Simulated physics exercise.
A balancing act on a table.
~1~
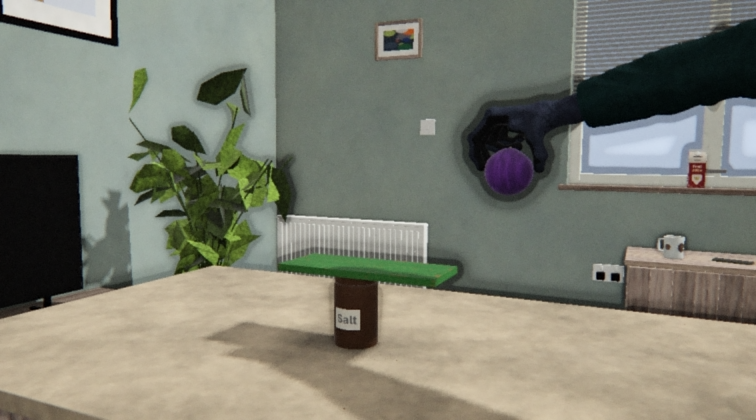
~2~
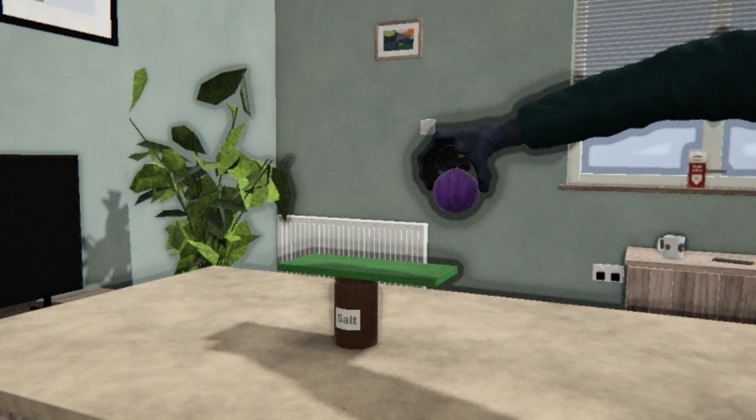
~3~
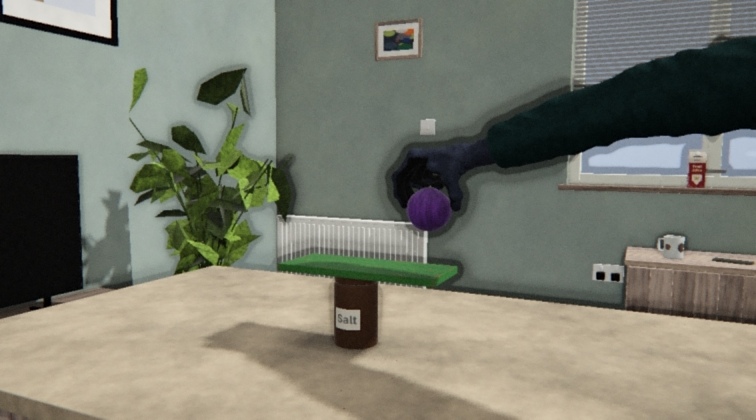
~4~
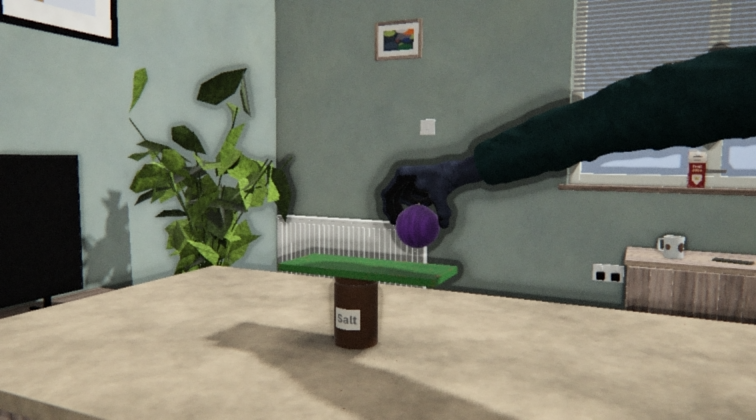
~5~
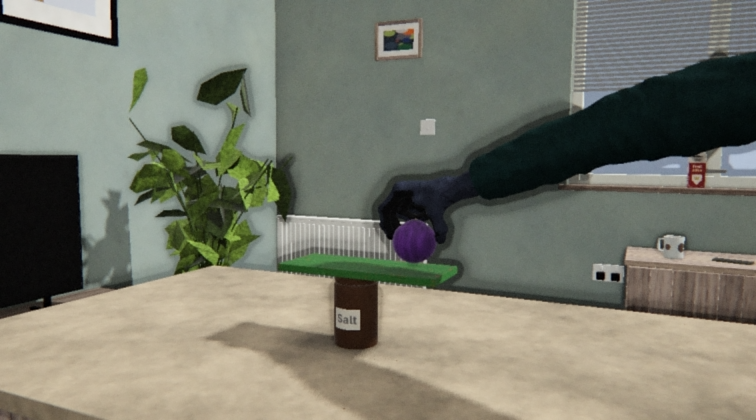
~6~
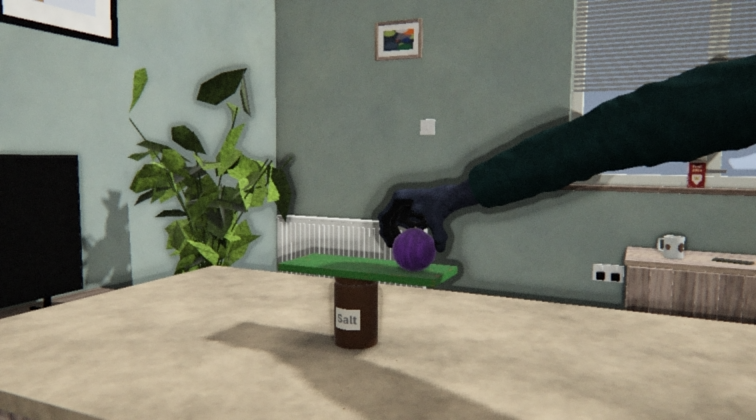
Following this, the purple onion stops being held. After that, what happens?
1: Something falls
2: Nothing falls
Option 1: Something falls.
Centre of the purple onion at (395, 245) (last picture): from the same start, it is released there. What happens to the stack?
Well, it crumbles then.
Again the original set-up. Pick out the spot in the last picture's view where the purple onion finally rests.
Around (430, 337).
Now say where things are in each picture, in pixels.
The first frame shows still above its spot; purple onion (509, 171); green board (367, 268).
The second frame shows still above its spot; purple onion (456, 191); green board (367, 268).
The third frame shows still above its spot; purple onion (429, 209); green board (367, 268).
The fourth frame shows still above its spot; purple onion (417, 226); green board (367, 268).
The fifth frame shows still above its spot; purple onion (414, 241); green board (367, 268).
The sixth frame shows in place under the hand; purple onion (414, 249); green board (367, 268).
Then, 0.40 s on from there, purple onion now fallen; green board turned 63° from how it was put.
Then, 0.50 s on from there, green board on its side.
In the end, fallen, purple onion; toppled in the stack, green board; brown jar unmoved. At the end, from the last picture's camera, purple onion near (430, 337). The stack loses its balance.
